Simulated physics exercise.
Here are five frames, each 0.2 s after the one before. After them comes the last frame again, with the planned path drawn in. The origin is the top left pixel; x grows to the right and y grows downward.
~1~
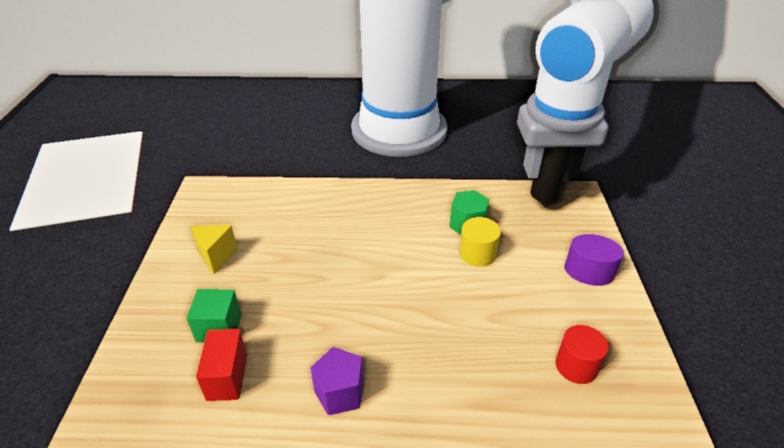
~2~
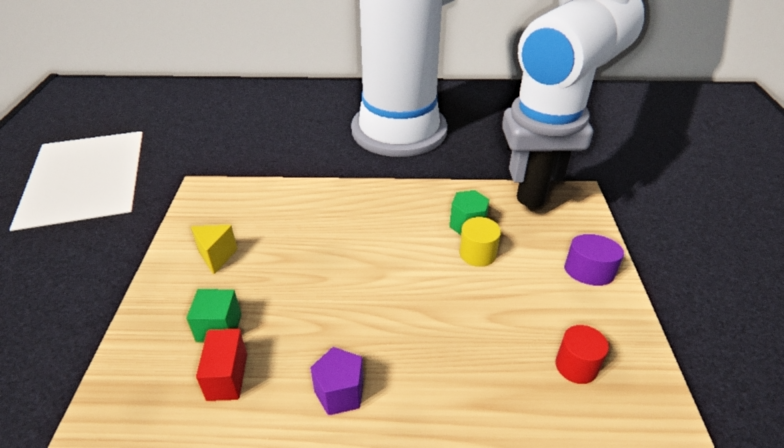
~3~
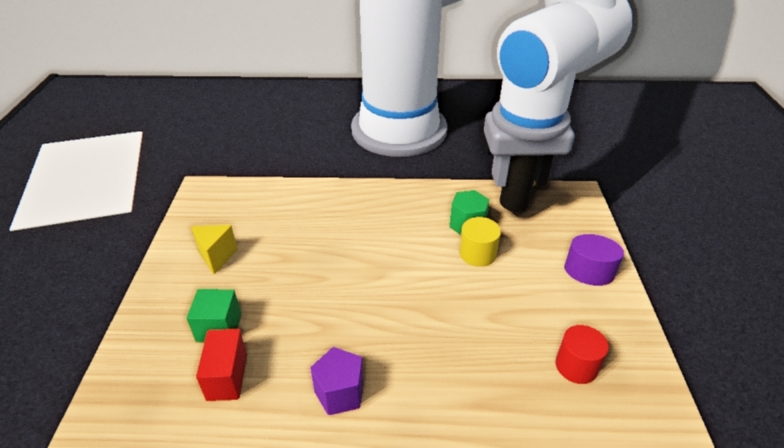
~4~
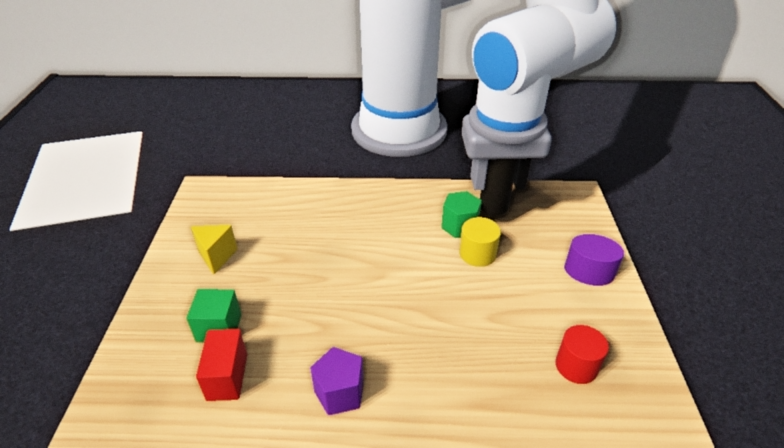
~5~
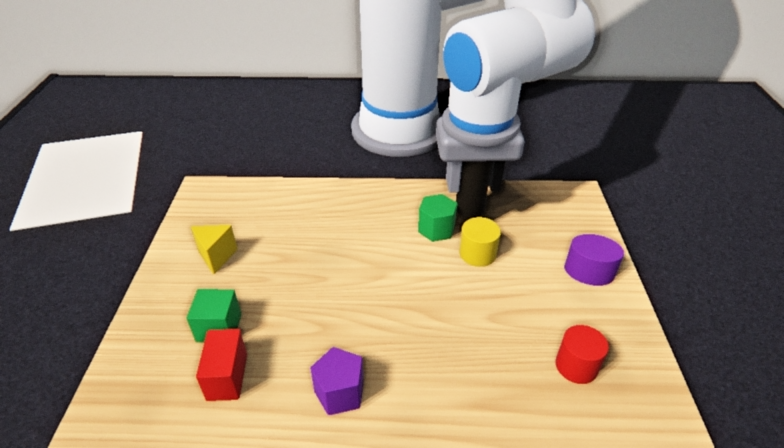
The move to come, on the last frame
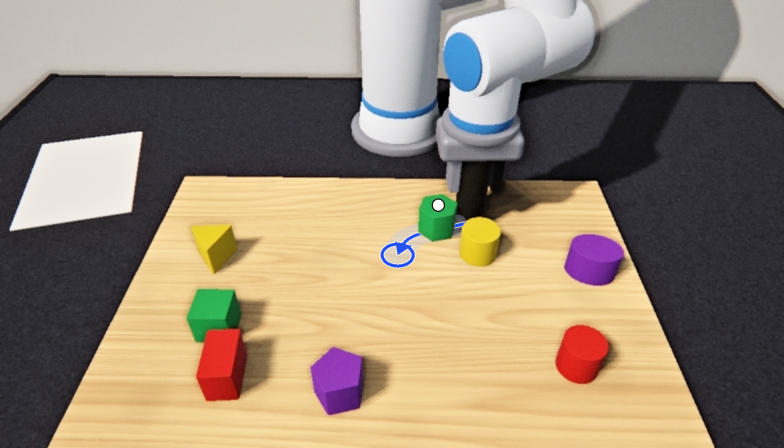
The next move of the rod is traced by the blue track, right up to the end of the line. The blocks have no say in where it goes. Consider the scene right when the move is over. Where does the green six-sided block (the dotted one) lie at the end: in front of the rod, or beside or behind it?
The rod has moved past the green six-sided block by the time the path ends.
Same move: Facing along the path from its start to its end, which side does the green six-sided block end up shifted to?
My prediction: Rightwards.
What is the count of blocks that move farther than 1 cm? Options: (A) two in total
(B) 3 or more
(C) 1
C
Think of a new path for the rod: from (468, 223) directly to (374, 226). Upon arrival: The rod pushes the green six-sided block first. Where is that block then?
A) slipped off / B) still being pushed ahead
Choice A: Slipped off.
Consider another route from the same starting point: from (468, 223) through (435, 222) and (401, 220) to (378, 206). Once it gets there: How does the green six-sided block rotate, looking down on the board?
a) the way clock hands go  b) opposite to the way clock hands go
b - opposite to the way clock hands go.
The drawn path runs from (468, 223) over (440, 229) and (413, 237) to (398, 255); the dot is on the green six-sided block.
The first path, step by step. One third of the way, rod at (441, 215); green six-sided block at (407, 211).
Two thirds of the way, rod at (413, 222); green six-sided block at (378, 215), turned 20° clockwise.
At the end, rod at (398, 240); green six-sided block at (367, 219), turned 55° clockwise; yellow circular block not moved.
